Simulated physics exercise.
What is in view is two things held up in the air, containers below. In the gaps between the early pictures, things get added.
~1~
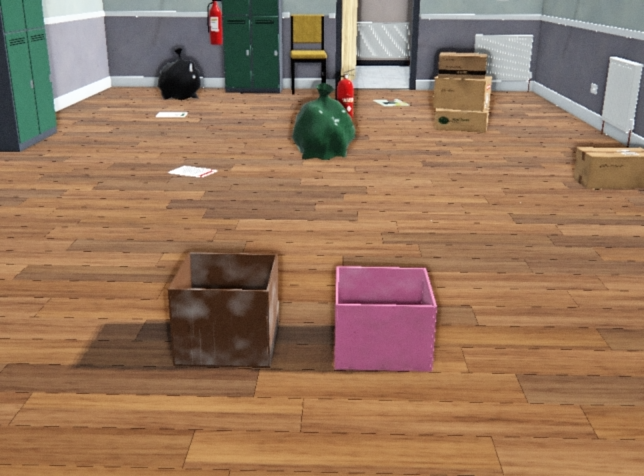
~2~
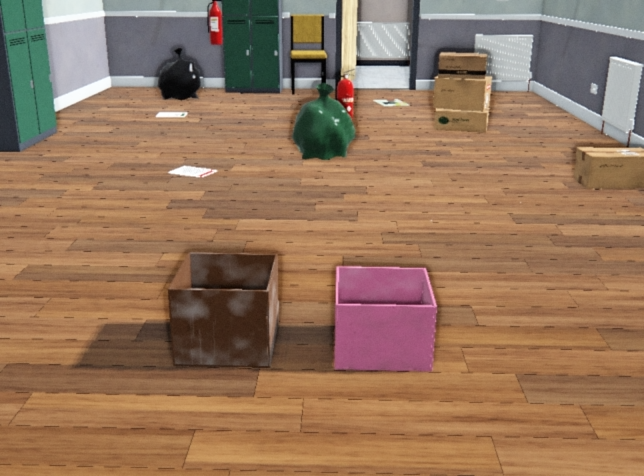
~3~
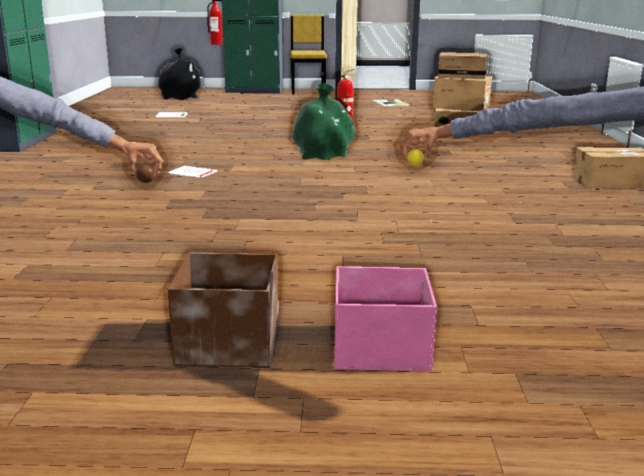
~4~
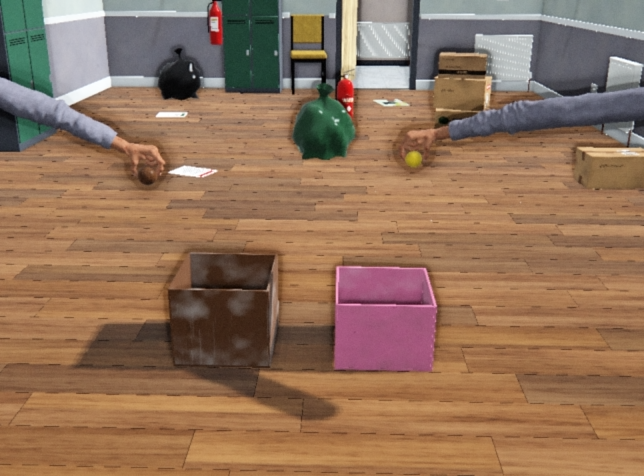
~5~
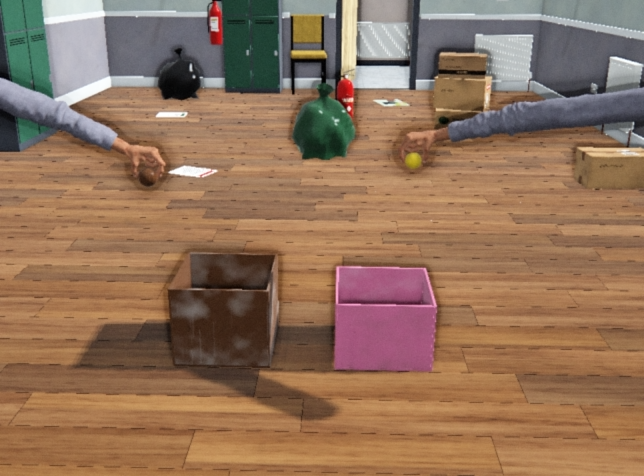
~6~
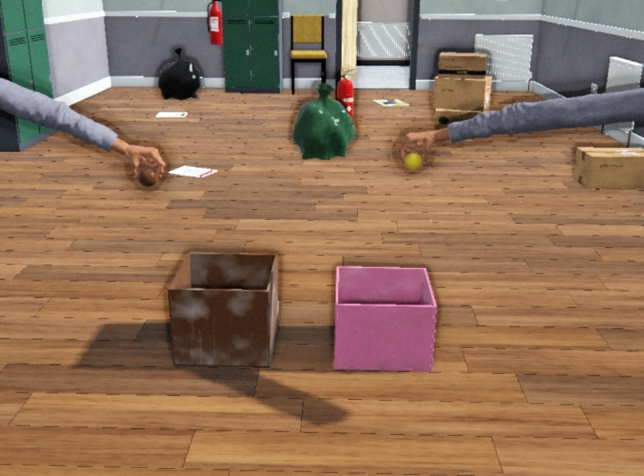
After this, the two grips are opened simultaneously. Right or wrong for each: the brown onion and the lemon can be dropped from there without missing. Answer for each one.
Judged: Brown onion: Wrong; lemon: Right.
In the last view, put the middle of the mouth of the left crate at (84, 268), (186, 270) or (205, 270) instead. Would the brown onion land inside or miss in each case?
Taking the spots in order, the brown onion does not get in, then enters the mouth, then does not get in.
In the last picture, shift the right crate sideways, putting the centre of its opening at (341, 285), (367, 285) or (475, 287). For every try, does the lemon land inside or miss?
Lemon: Falls outside; lands in it; falls outside.
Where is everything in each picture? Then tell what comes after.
The first picture shows left crate (228, 308).
The second picture shows right crate (382, 317).
The third picture shows still on the way; brown onion (146, 173); left crate (228, 308).
The fourth picture shows still on the way; lemon (414, 159); right crate (382, 317).
The fifth picture shows still on the way; brown onion (148, 177); left crate (228, 308).
The sixth picture shows in place, still held; brown onion (148, 177); lemon (413, 161); right crate (382, 317).
Then, 0.26 s after the last picture, brown onion falling near (153, 240); lemon falling near (410, 226).
At rest, the brown onion ends up outside, near (160, 334); the lemon drops into the container, near (404, 339).
